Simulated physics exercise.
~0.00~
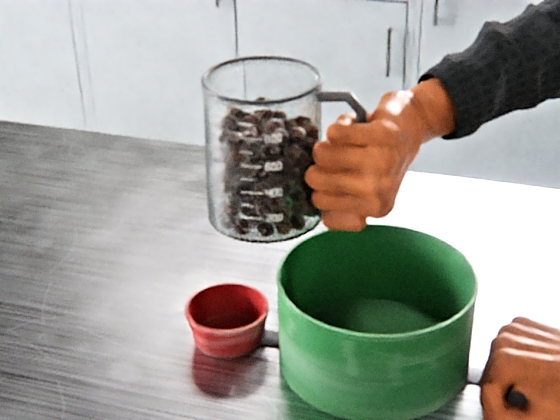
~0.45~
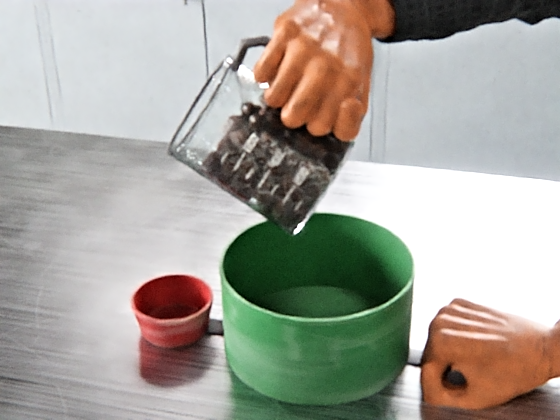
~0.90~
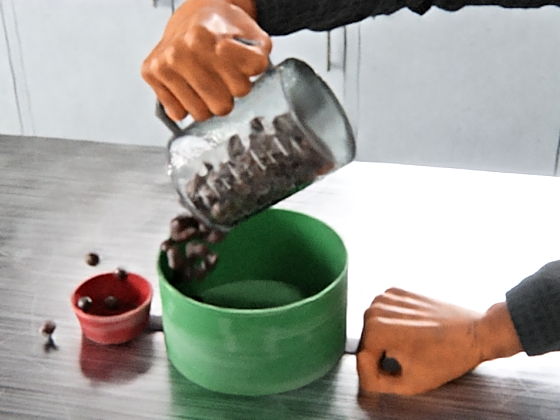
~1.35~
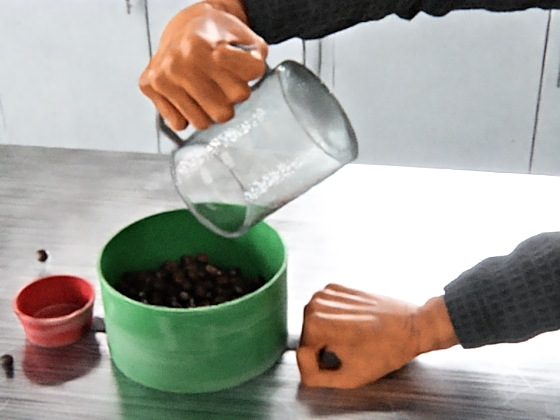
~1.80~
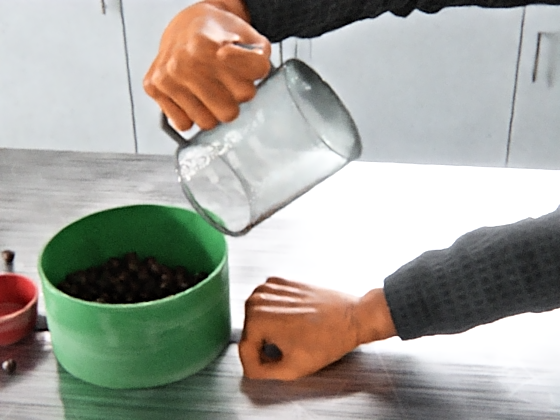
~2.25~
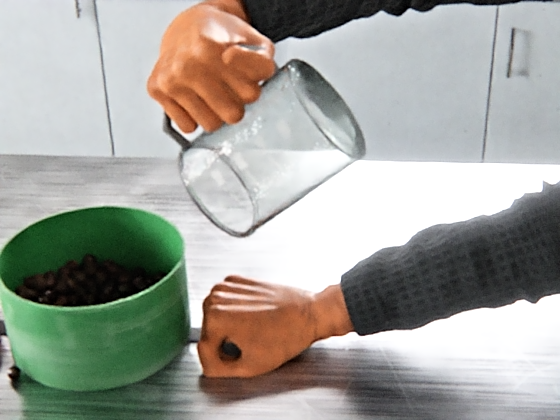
At first, a hand holds a clear jug of dark brown balls upright above a green pot, with a small red dish beside it on a gray tabletop. The other hand rests at the pot's right side as the pot and dish slide left together. The jug tips leftward, and the balls tumble out into the green pot, while a few scatter around the red dish. Soon the jug is empty and stays tilted. The pot, holding nearly all the balls, ends at the left edge, with the red dish out of view.
